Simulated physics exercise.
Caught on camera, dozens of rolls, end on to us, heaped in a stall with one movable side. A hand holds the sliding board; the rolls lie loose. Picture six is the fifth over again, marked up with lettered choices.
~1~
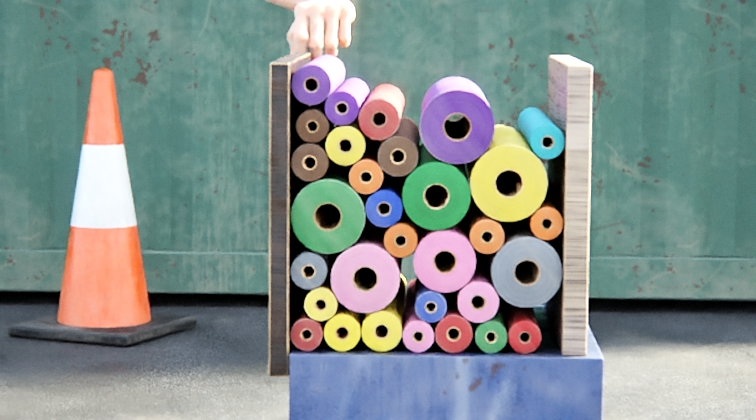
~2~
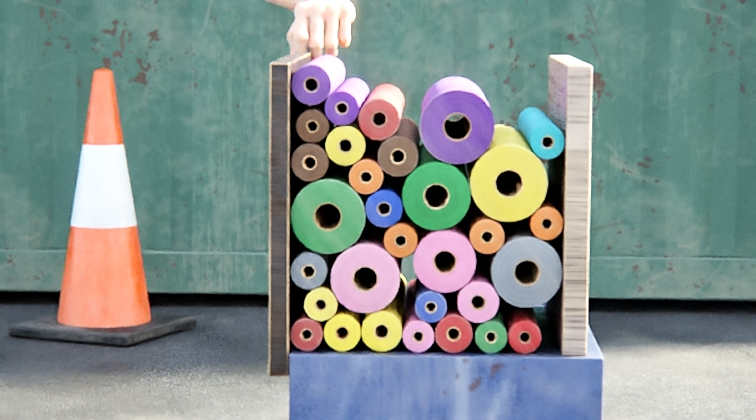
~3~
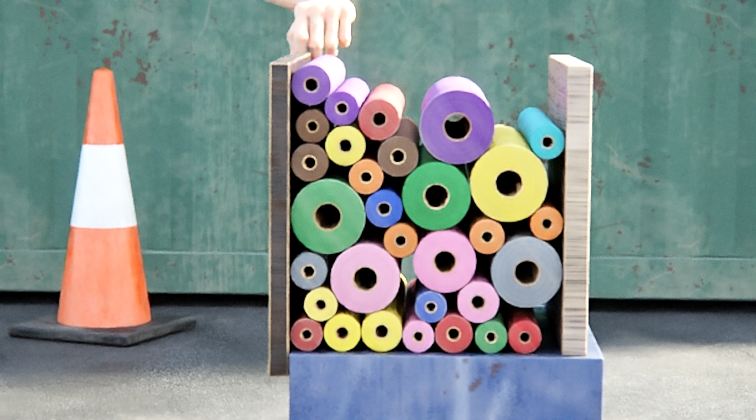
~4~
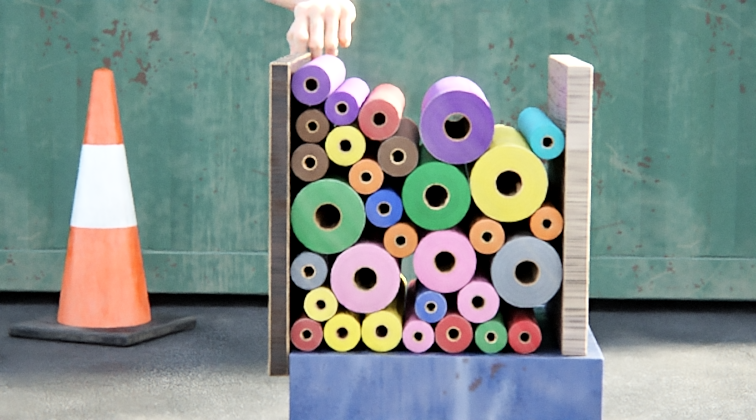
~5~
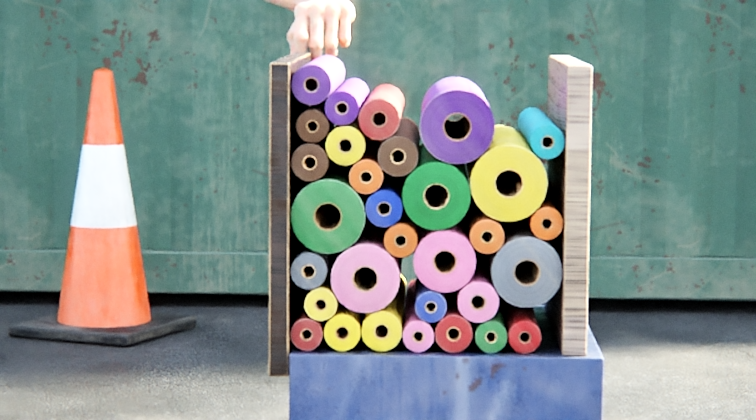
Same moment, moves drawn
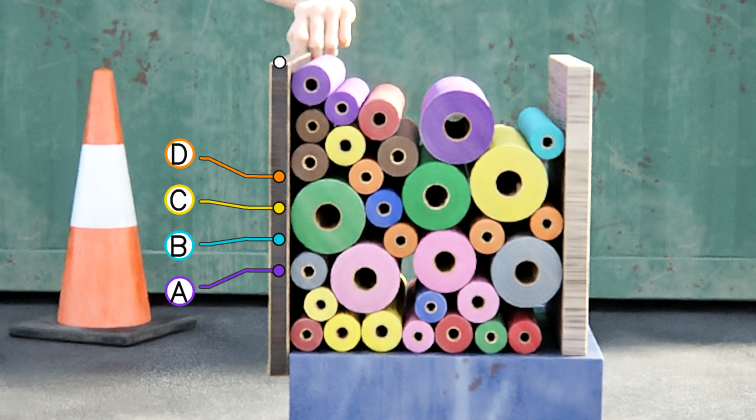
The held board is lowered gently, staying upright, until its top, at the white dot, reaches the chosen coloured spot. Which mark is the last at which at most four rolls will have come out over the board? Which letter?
The answer is mark D.
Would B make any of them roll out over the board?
At B: Yes.
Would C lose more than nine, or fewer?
At C, fewer than nine.
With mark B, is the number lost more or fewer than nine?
It loses fewer than nine.
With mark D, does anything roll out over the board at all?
Yes, at D.
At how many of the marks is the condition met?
The number is one.
On the marked copy, A at (279, 271); B at (279, 239); C at (279, 208); D at (279, 177); the white dot at (279, 62).
With D. Early on, top of the board (291, 120).
Further on, top of the board (290, 176).
At the end, top of the board (290, 176), three out over the board.
As for the rest, A more than four out over the board; B more than four out over the board; C more than four out over the board.
